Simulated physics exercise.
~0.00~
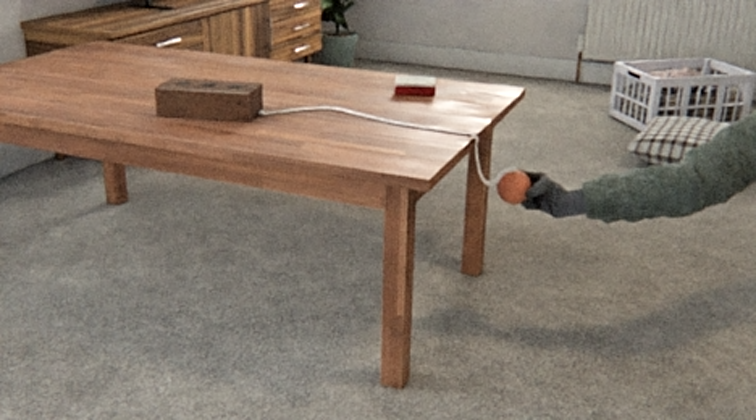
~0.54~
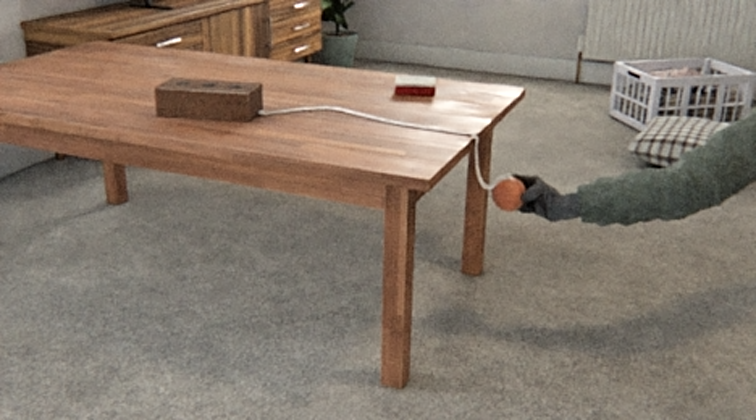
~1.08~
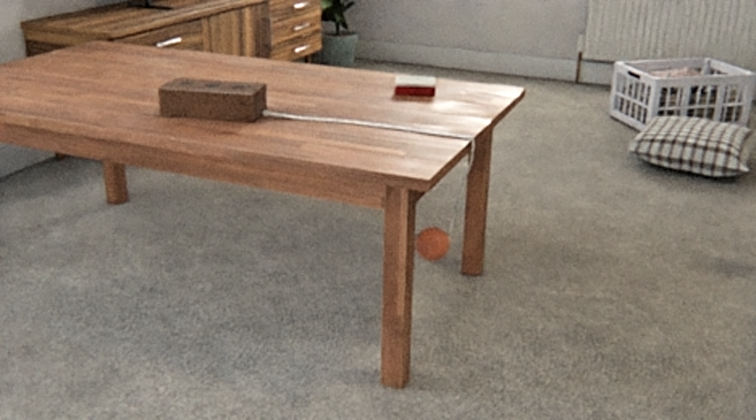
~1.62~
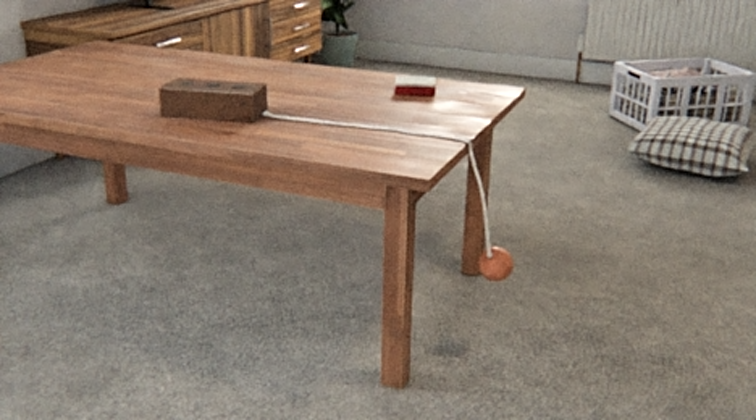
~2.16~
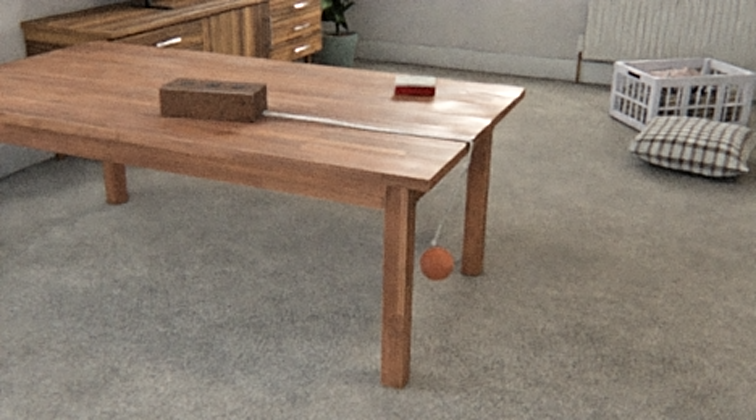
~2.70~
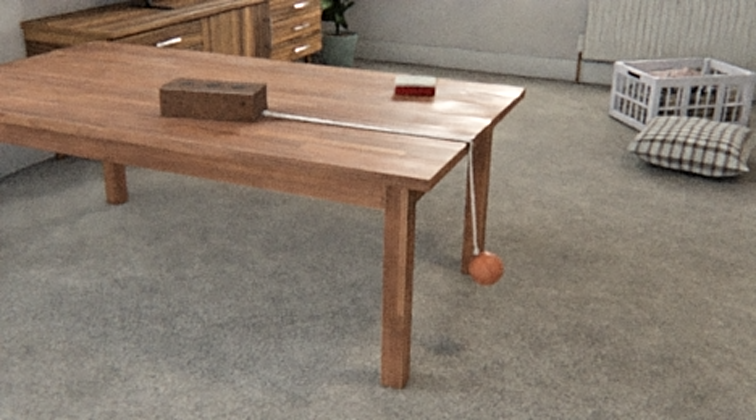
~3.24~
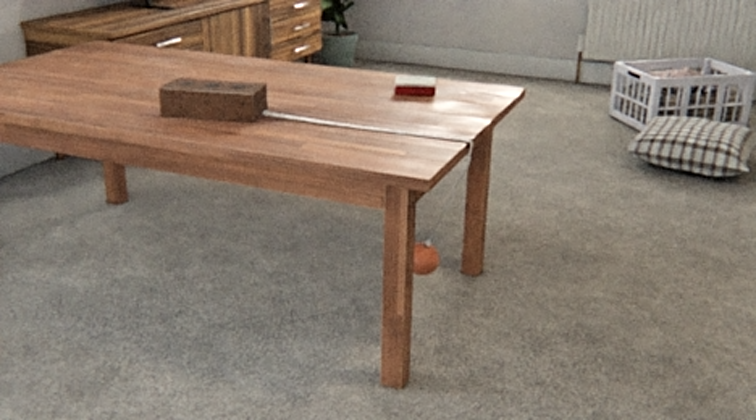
An orange tied by a ribbon to a brick on a wooden table was let go by a gloved hand, dropped beside the table edge, and swung back and forth above the floor, still dangling at the end while the brick and sponge stayed put.
